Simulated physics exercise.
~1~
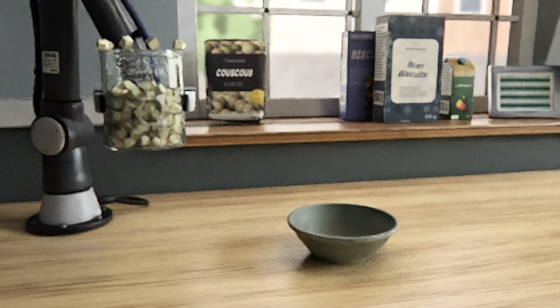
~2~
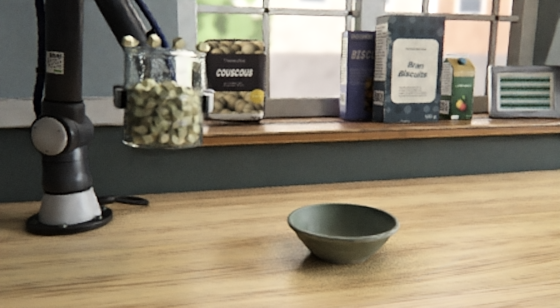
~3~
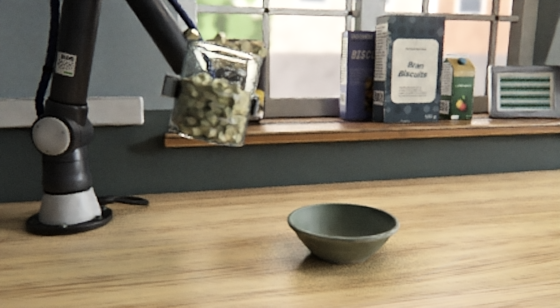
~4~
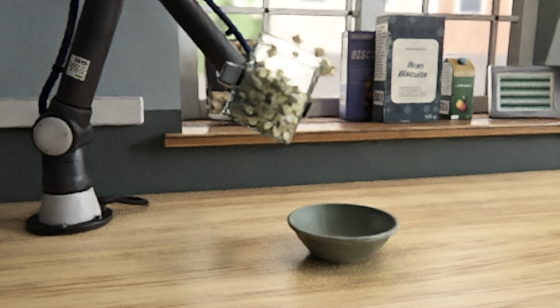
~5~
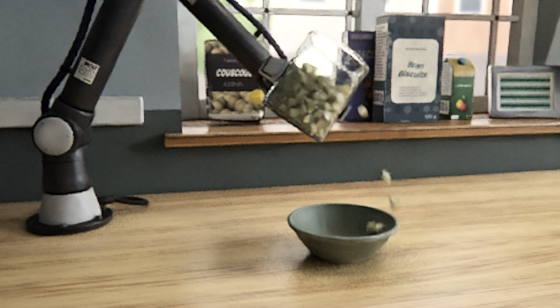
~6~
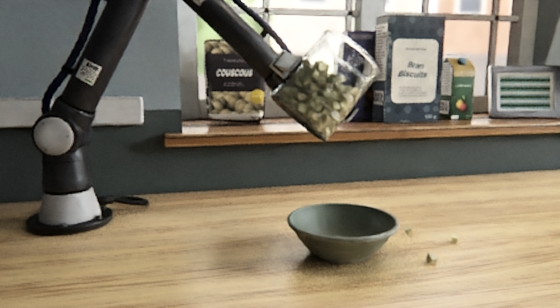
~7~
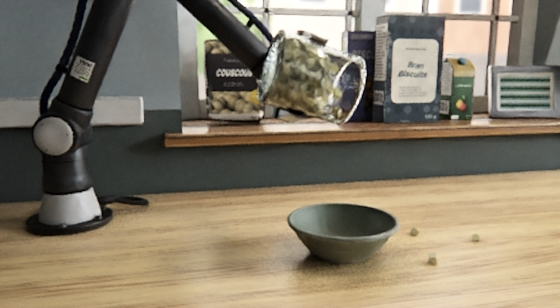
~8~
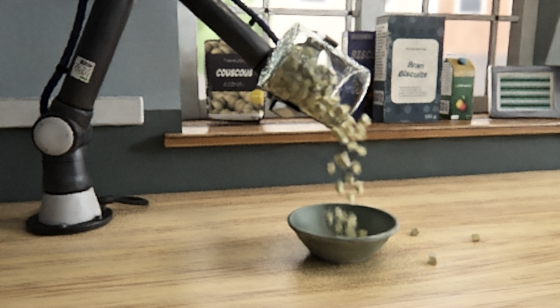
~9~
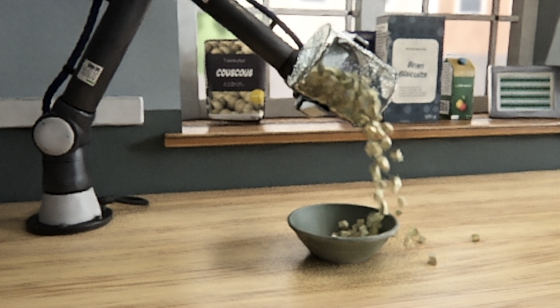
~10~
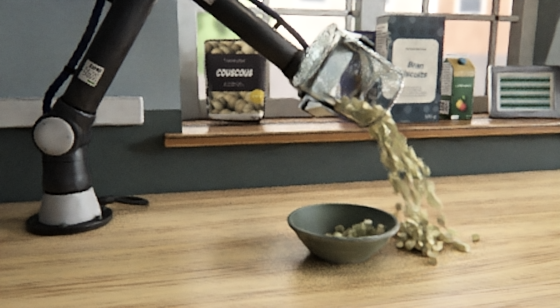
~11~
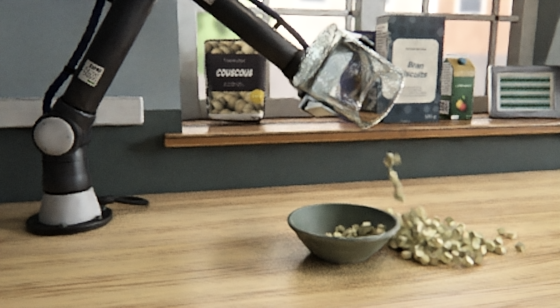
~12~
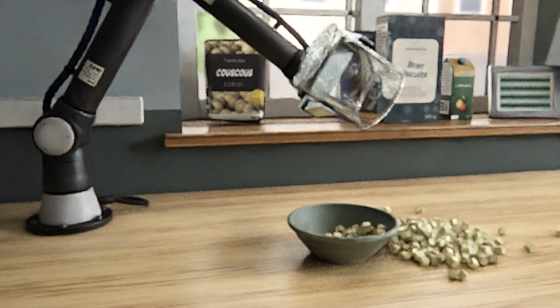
On a wooden table, a robot arm tips green pieces from a glass, spilling most beside a bowl.
